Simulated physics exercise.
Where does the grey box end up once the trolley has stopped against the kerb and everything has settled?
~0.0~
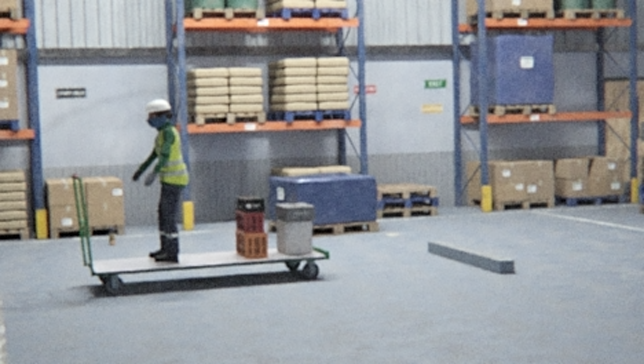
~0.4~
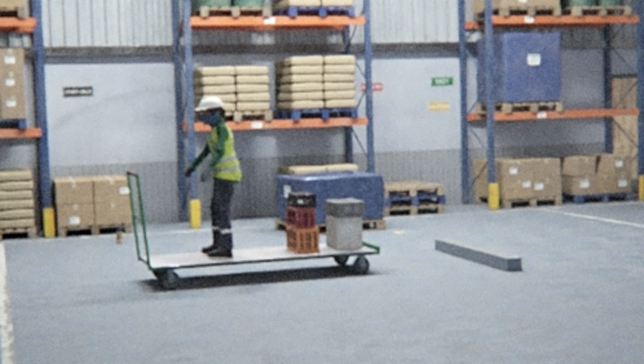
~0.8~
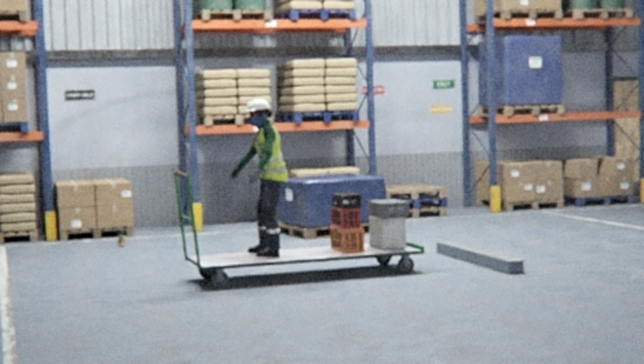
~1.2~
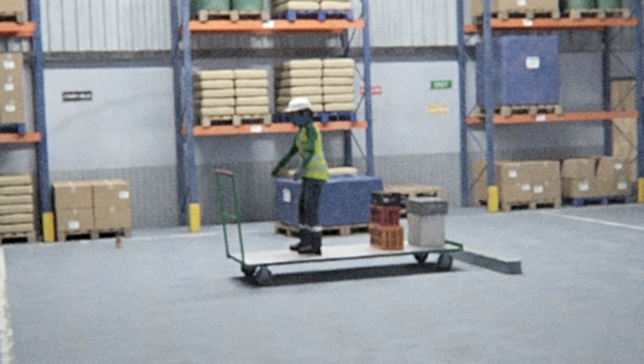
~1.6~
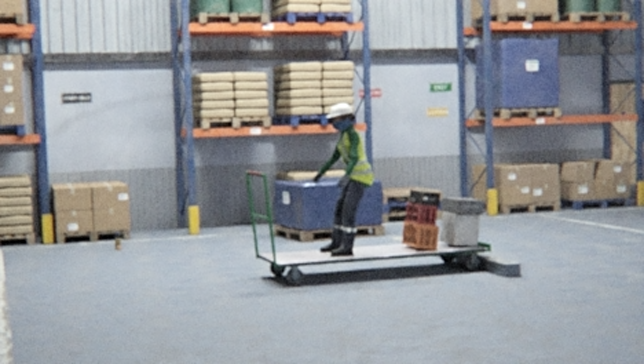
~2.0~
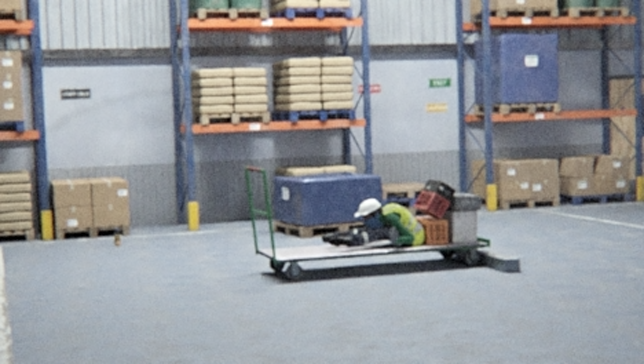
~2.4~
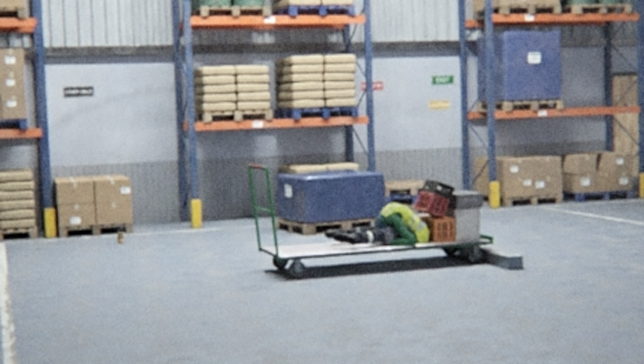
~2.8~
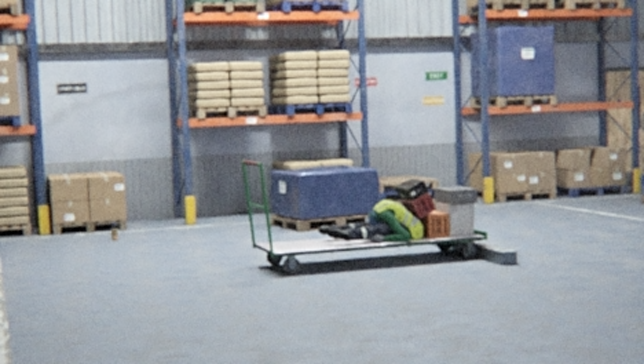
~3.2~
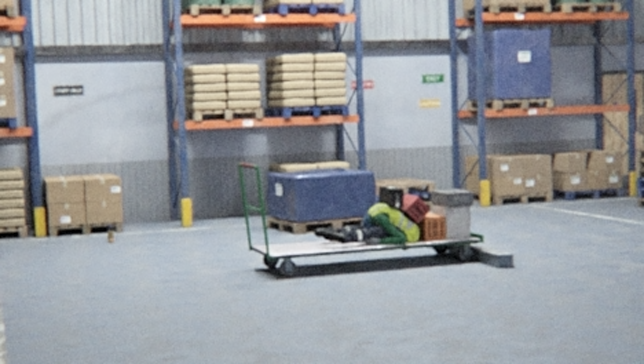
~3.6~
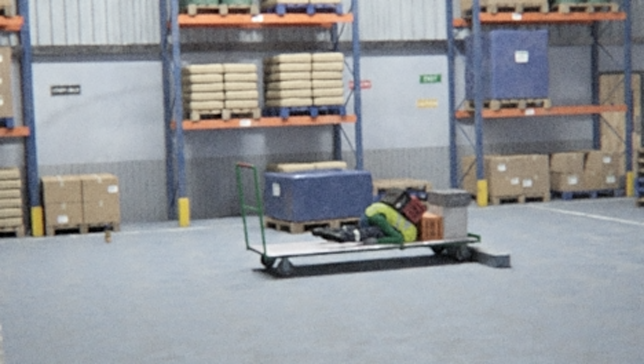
The grey box is still on the trolley's deck, standing at the right end beside the orange crate.
